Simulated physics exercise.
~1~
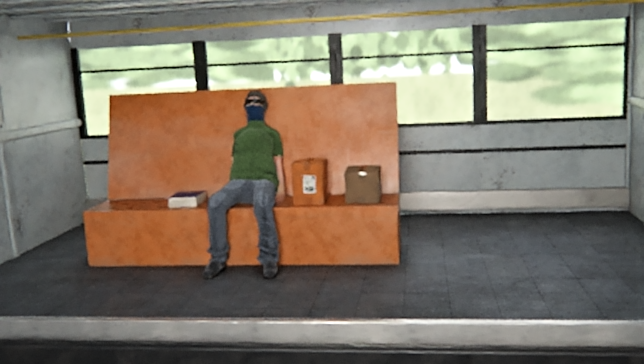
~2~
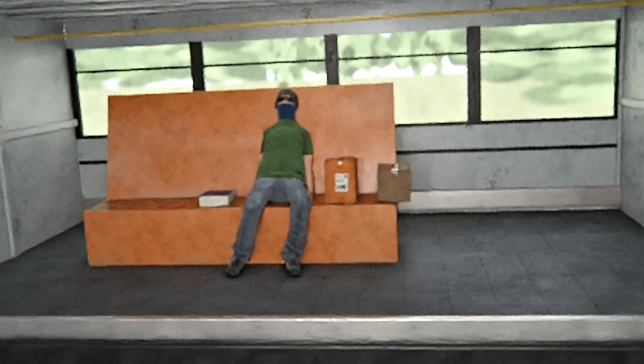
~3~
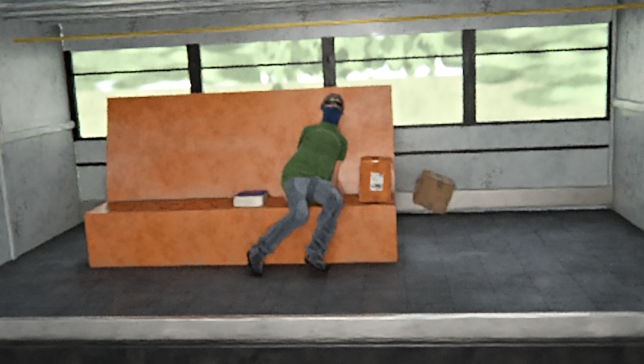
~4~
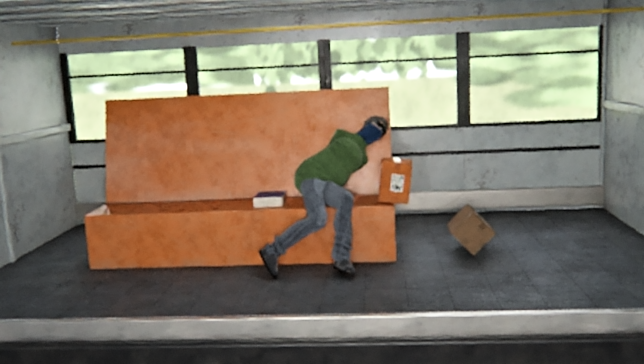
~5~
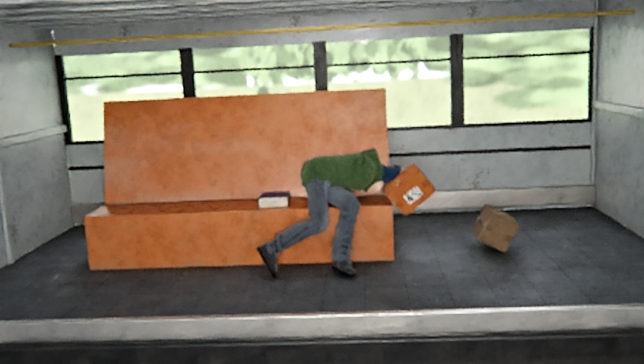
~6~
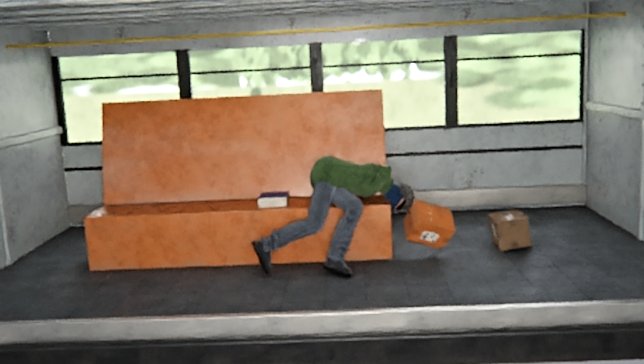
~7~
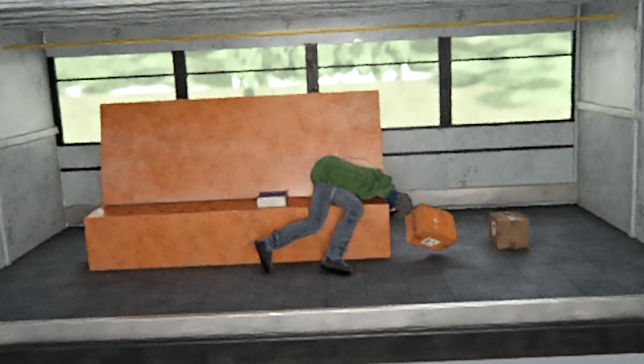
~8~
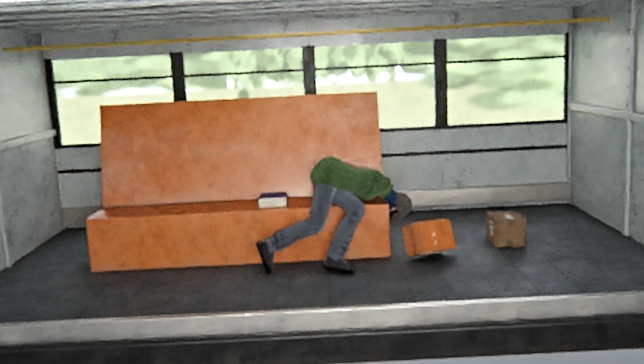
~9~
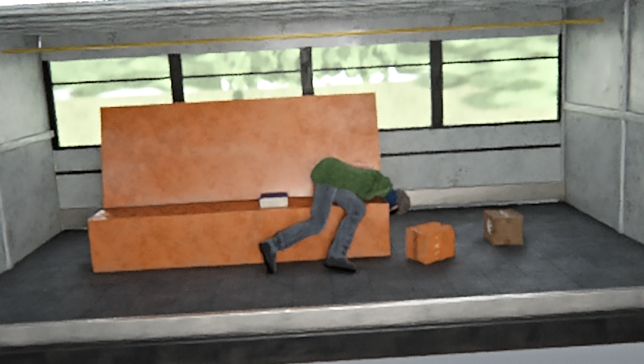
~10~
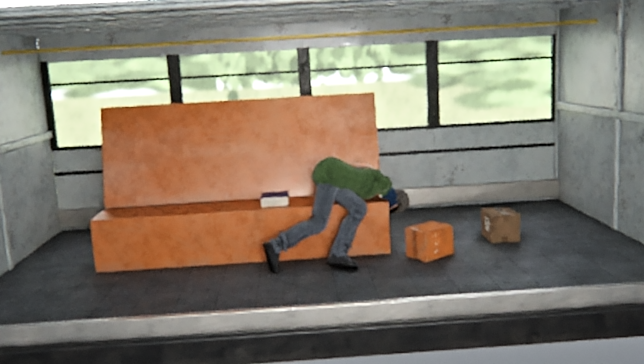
A slumped passenger in a green top, jeans and dark cap sits on a long orange bench below the windows of a grey metro car, seen from the front, with a blue folder to the left and an orange pack and a brown bag to the right. Everything on the seat slides right, and the brown bag drops off the end first, turning over onto the floor. The passenger tips right, arms loose, as the orange pack leans, tumbles off and lands on its side. The folder stops on the seat. Finally the passenger hangs folded over the bench end, hips still on the seat, both bags on the floor.
